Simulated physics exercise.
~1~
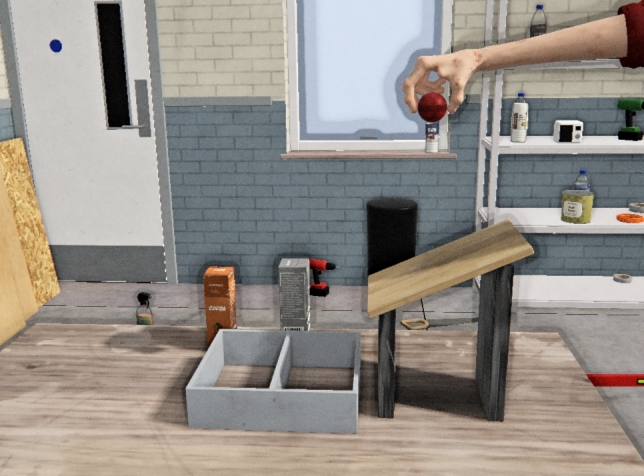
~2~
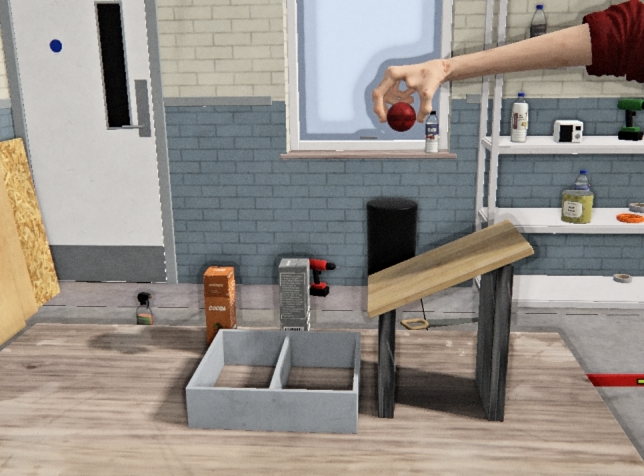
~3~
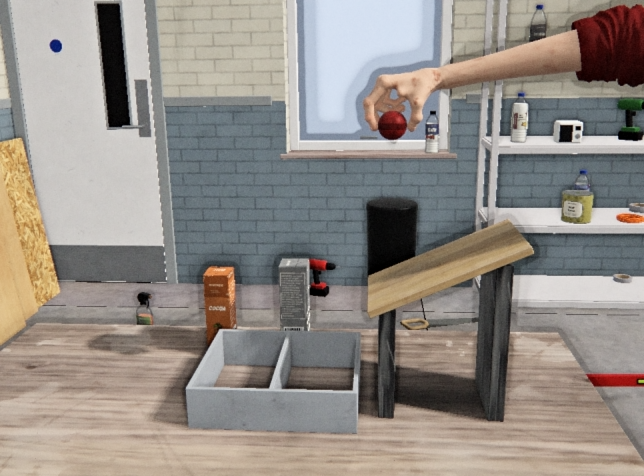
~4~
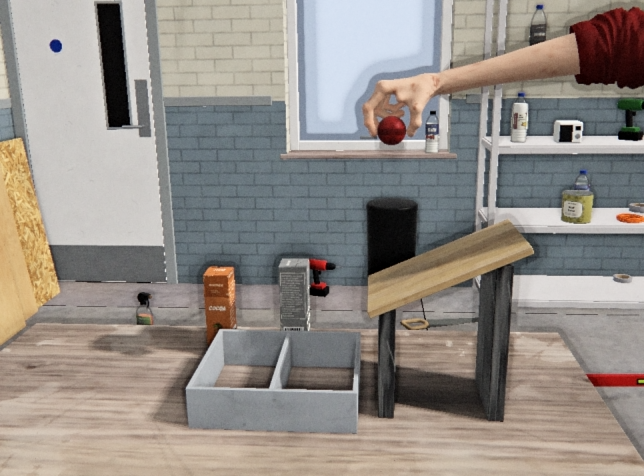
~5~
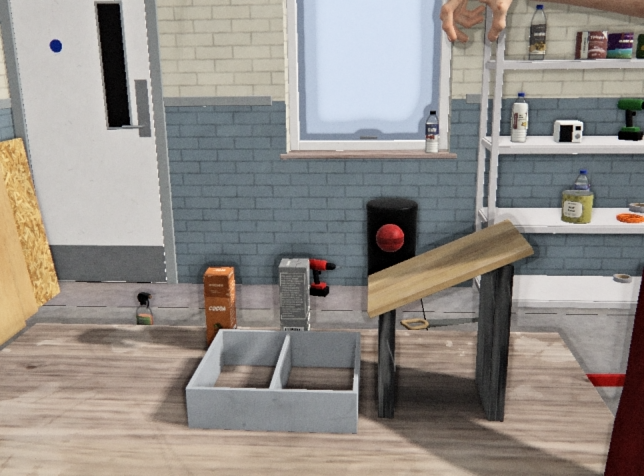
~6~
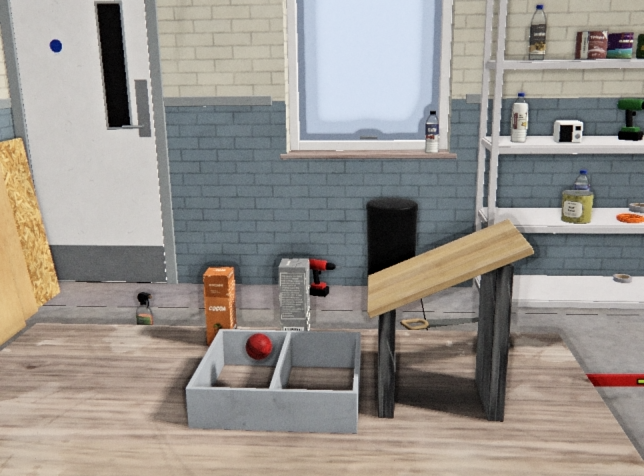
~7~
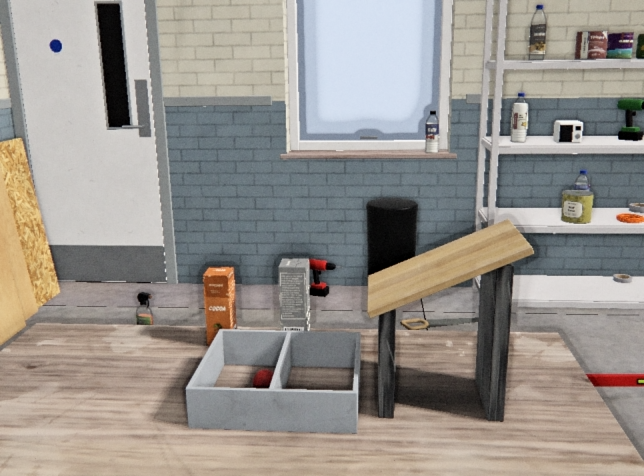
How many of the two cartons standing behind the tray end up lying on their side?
None of them do. The orange carton and the grey carton are both still upright at the end.
